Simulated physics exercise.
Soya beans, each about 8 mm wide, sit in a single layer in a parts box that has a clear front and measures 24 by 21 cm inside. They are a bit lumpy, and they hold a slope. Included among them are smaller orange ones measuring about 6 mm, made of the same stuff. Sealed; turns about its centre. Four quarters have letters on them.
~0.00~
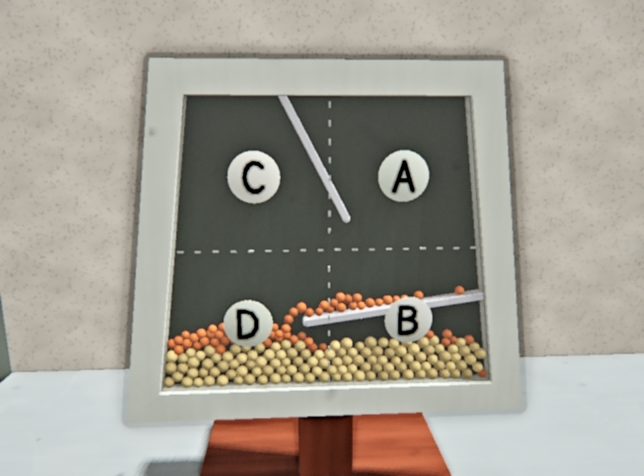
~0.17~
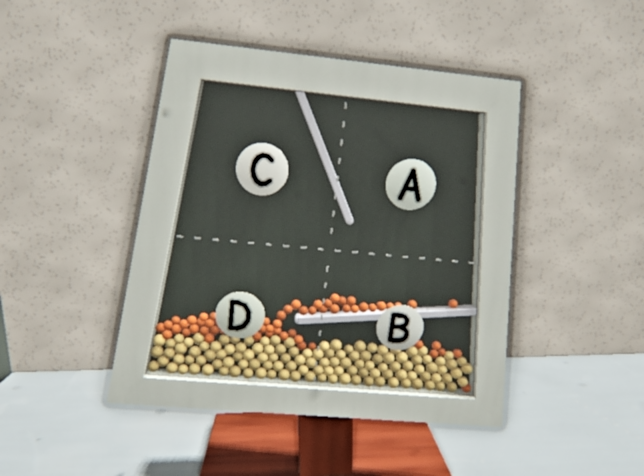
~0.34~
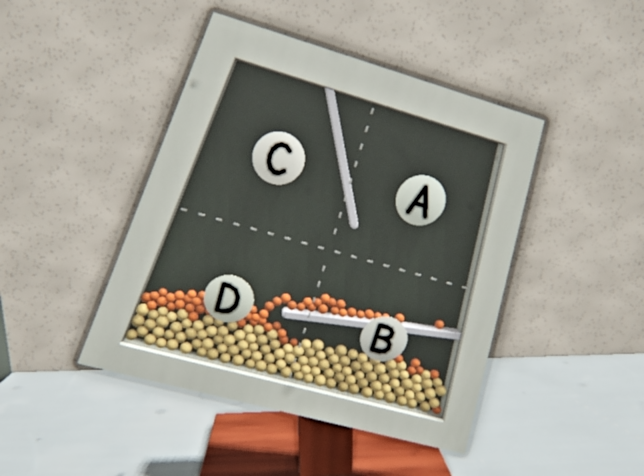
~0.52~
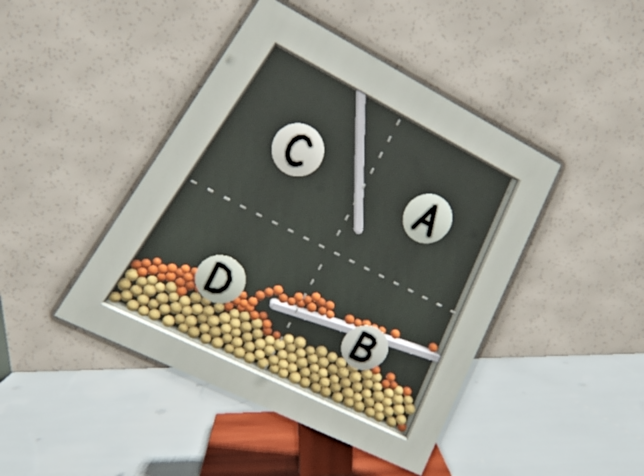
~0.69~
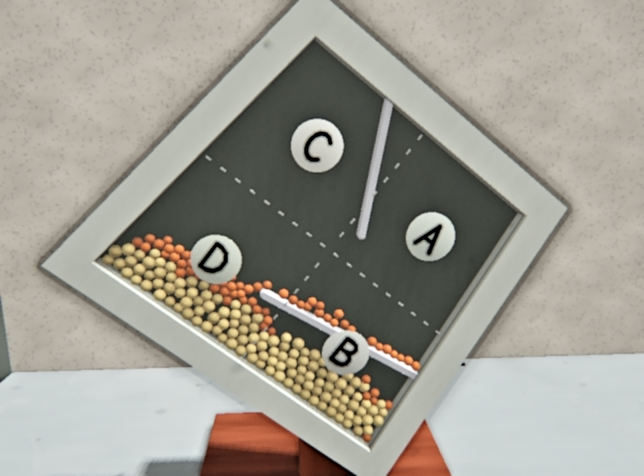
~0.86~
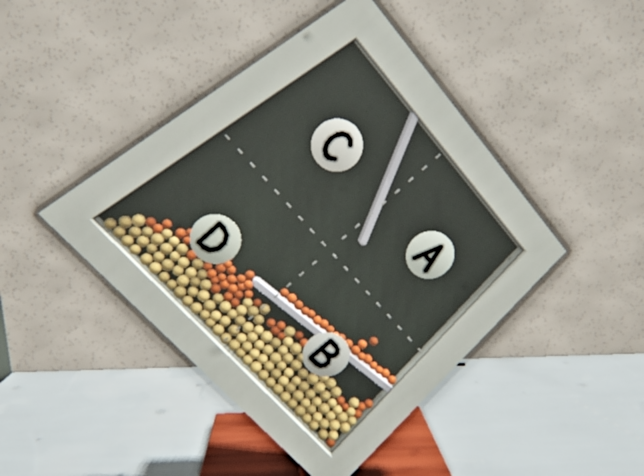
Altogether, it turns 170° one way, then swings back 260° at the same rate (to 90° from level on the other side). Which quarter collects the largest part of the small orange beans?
It is D.
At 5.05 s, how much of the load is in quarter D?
The share there is near 0 %.
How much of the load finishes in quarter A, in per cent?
Some 0 percent.
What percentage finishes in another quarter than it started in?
Roughly 25 per cent.
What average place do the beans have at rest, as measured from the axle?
It lies close to 7 centimetres right and 4 centimetres below.
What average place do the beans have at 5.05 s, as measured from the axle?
Offset approx. 3 cm right, 8 cm below.
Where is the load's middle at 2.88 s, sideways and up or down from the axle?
It sits around 6 cm to the left and around 2 cm up.
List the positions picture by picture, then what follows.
The first frame shows level; about 190 beans; beans centred (316, 350); top one (459, 291); A (404, 176), B (408, 320), C (254, 177), D (248, 324).
The second frame shows turned 6° clockwise; beans centred (305, 349); top one (335, 299).
The third frame shows turned 17° clockwise; beans centred (287, 344); top one (163, 293); wall ends (354, 224), (285, 313).
The fourth frame shows turned 28° clockwise; beans centred (270, 335); top one (157, 262).
The fifth frame shows turned 38° clockwise; beans centred (264, 331); top one (150, 239).
The sixth frame shows turned 49° clockwise; beans centred (259, 327); top one (139, 220); A (430, 255), B (326, 355), C (337, 146), D (216, 239).
After 2.88 s, it stands 170° clockwise; the beans' middle is 6 cm left of and 2 cm above the centre; A 20 %, B 60 %, C 10 %, D 5 %; small ones, A 45 %, B 50 %, C 5 %.
After 5.05 s, it stands 40° clockwise; the beans' middle is 3 cm right of and 8 cm below the centre; A 20 %, B 75 %; small ones, A 45 %, B 55 %.
After 7.22 s, it stands 90° anticlockwise; the beans' middle is 7 cm right of and 4 cm below the centre; B 30 %, D 70 %; small ones, B 15 %, D 85 %.
At rest by 8.0 s, it stands 90° anticlockwise; A 0 %, B 30 %, C 0 %, D 70 %; small ones, B 15 %, D 85 %.
